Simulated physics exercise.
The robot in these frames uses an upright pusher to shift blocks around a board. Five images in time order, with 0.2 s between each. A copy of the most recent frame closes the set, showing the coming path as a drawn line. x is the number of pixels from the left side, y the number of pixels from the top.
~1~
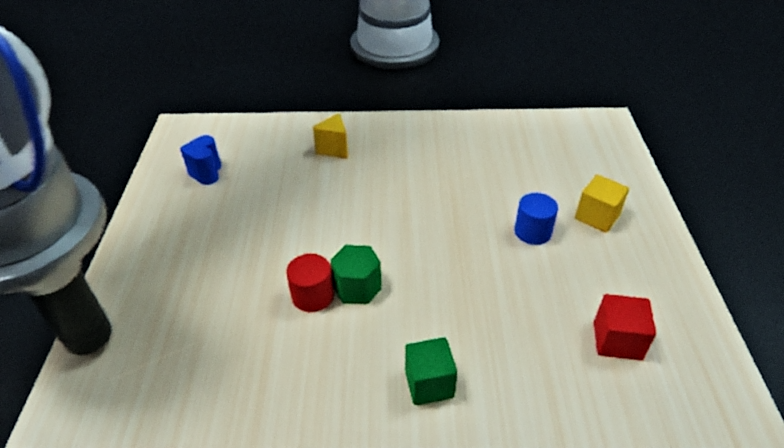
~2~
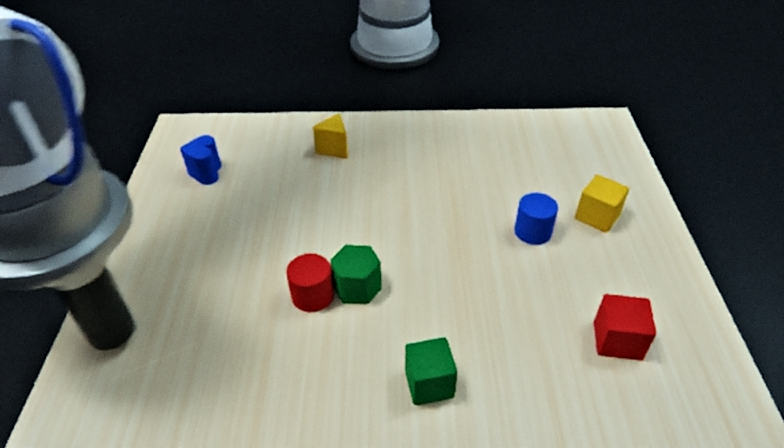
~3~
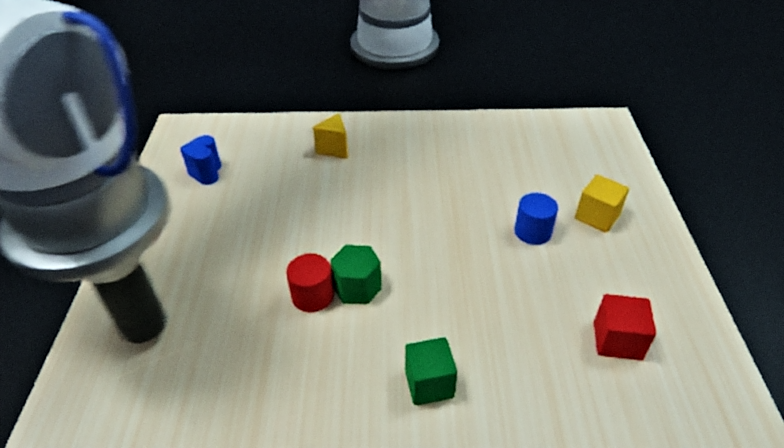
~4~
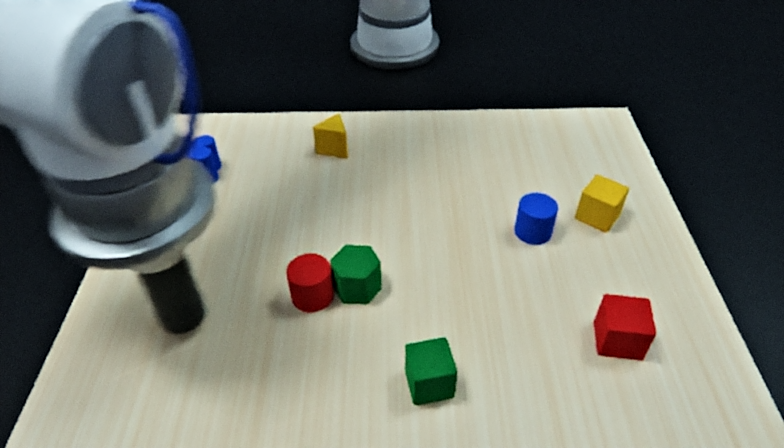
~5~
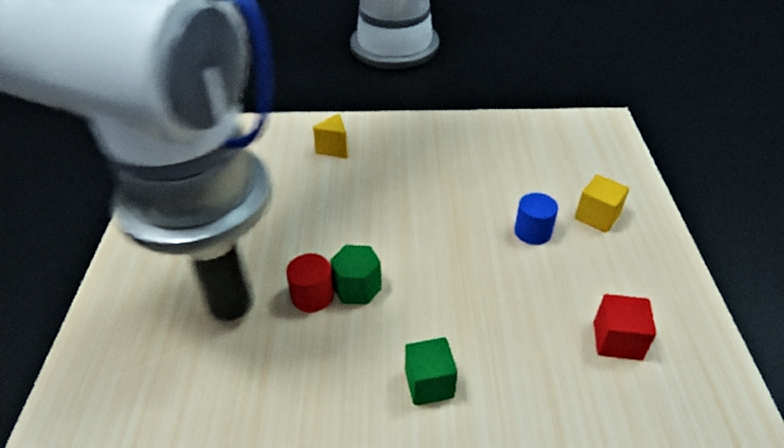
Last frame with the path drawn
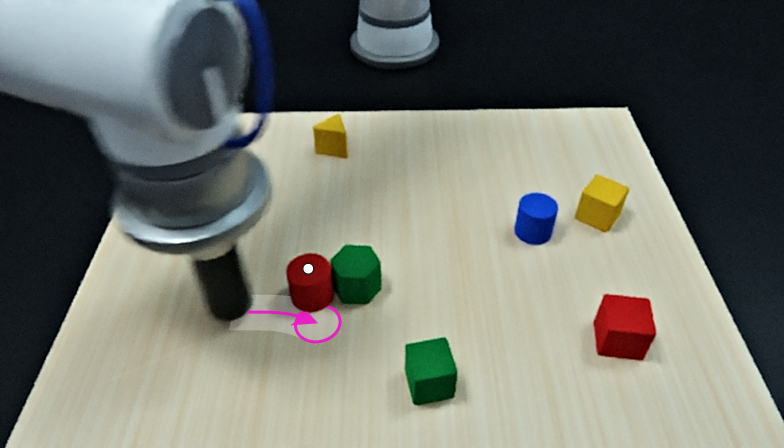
The video shows a robot arm with a dark upright pusher moving steadily rightward over the left side of a pale wooden board, nearing a red cylinder beside a green hexagonal block, while all the scattered coloured blocks remain still.
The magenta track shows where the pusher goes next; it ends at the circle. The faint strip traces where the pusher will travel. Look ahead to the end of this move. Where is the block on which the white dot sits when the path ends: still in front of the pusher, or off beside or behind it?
It slips away.
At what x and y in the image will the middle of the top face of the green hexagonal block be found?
Around (376, 252).
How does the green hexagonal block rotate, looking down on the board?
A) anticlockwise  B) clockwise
The one that fits is B, clockwise.
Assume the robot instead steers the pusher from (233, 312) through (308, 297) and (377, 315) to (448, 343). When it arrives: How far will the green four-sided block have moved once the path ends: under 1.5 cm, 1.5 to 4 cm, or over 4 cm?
The under 1.5 cm band.
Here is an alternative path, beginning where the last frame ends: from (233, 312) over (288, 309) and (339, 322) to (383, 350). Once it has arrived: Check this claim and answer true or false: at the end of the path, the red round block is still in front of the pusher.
That statement is not accurate.
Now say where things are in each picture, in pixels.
In the first picture, pusher tip at (89, 337); block tops, red round block at (308, 269); green hexagonal block at (355, 260).
In the second picture, pusher at (112, 332); blocks unchanged.
In the third picture, pusher at (144, 326); blocks unchanged.
In the fourth picture, pusher at (184, 317); blocks unchanged.
In the fifth picture, pusher at (231, 305); red round block at (308, 269); green hexagonal block at (355, 260).
Path on the board, from (233, 312) through (277, 313) to (318, 323); the dot is on the red round block.
The first path, step by step. Halfway along, pusher at (275, 305); red round block at (312, 267).
At the end, pusher at (317, 316); red round block at (332, 263); green hexagonal block at (376, 252), turned 20° clockwise.
